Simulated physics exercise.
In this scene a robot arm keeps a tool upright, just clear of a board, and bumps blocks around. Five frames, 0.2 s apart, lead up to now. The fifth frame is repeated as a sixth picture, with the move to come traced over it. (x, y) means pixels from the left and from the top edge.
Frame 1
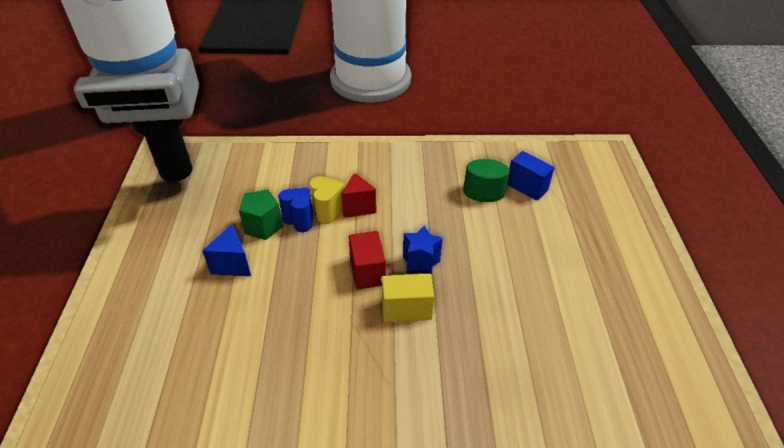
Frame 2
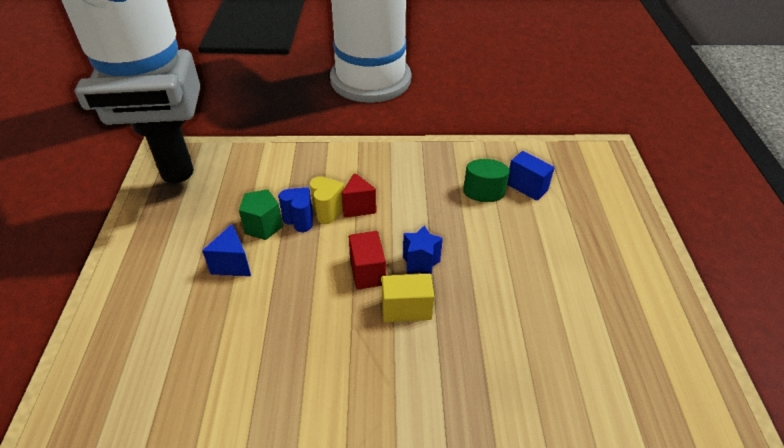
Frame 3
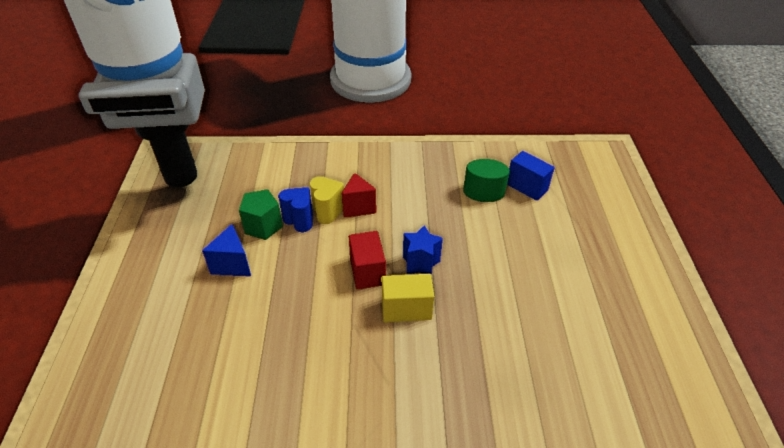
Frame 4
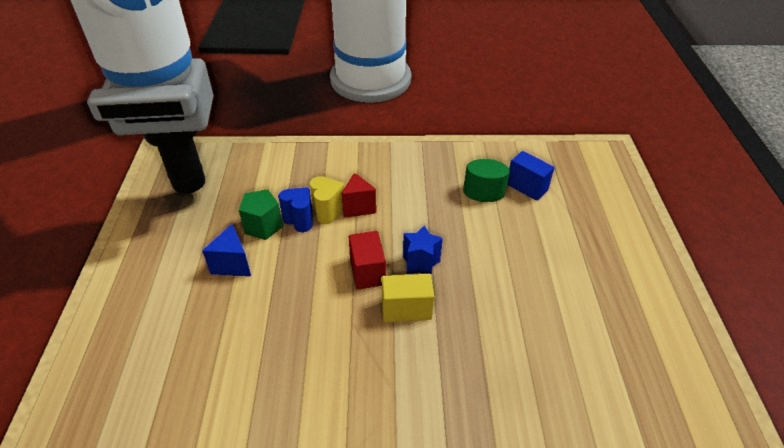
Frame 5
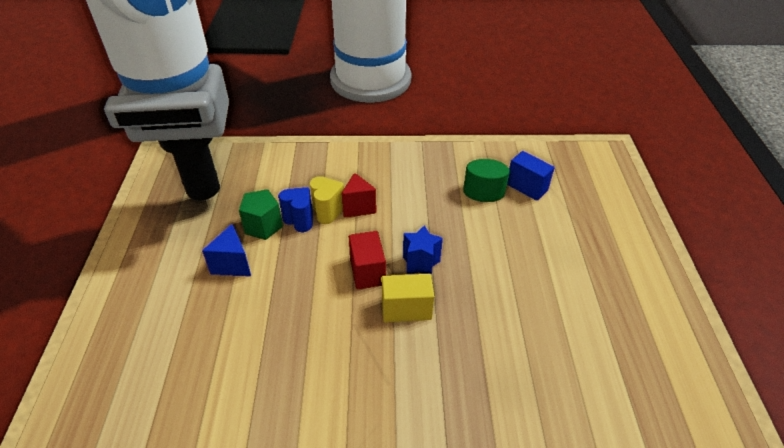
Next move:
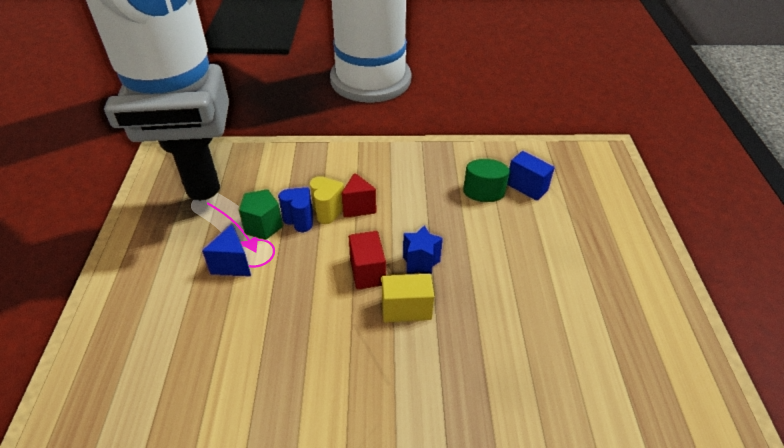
A robot arm with a black tip starts near the upper left corner of a striped wooden board and shifts slightly right and toward the viewer. It moves a little farther, nearing the green pentagon, while the scattered red, blue, green and yellow blocks all stay still.
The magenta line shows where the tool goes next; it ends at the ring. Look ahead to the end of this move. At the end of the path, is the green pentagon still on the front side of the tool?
Final answer: No.
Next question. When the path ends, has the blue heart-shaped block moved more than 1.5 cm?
No - that is not the case.
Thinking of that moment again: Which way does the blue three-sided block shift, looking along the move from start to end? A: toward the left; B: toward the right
That would be B.
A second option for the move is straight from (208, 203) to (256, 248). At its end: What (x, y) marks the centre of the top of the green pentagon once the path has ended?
The green pentagon ends near (285, 211).
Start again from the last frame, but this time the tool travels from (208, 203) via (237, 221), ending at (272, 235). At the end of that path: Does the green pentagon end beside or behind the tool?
No, it doesn't check out.
The drawn path runs from (208, 203) via (236, 224), ending at (256, 253).
The first path, step by step. One third of the way, tool at (224, 204); nothing pushed yet.
Two thirds of the way, tool at (241, 220); green pentagon at (274, 210), turned 15° anticlockwise; blue heart-shaped block at (303, 197).
At the end, tool at (253, 240); blue three-sided block at (222, 257), turned 40° clockwise; green pentagon at (283, 214), turned 30° anticlockwise; blue heart-shaped block at (304, 196); yellow heart-shaped block not moved.
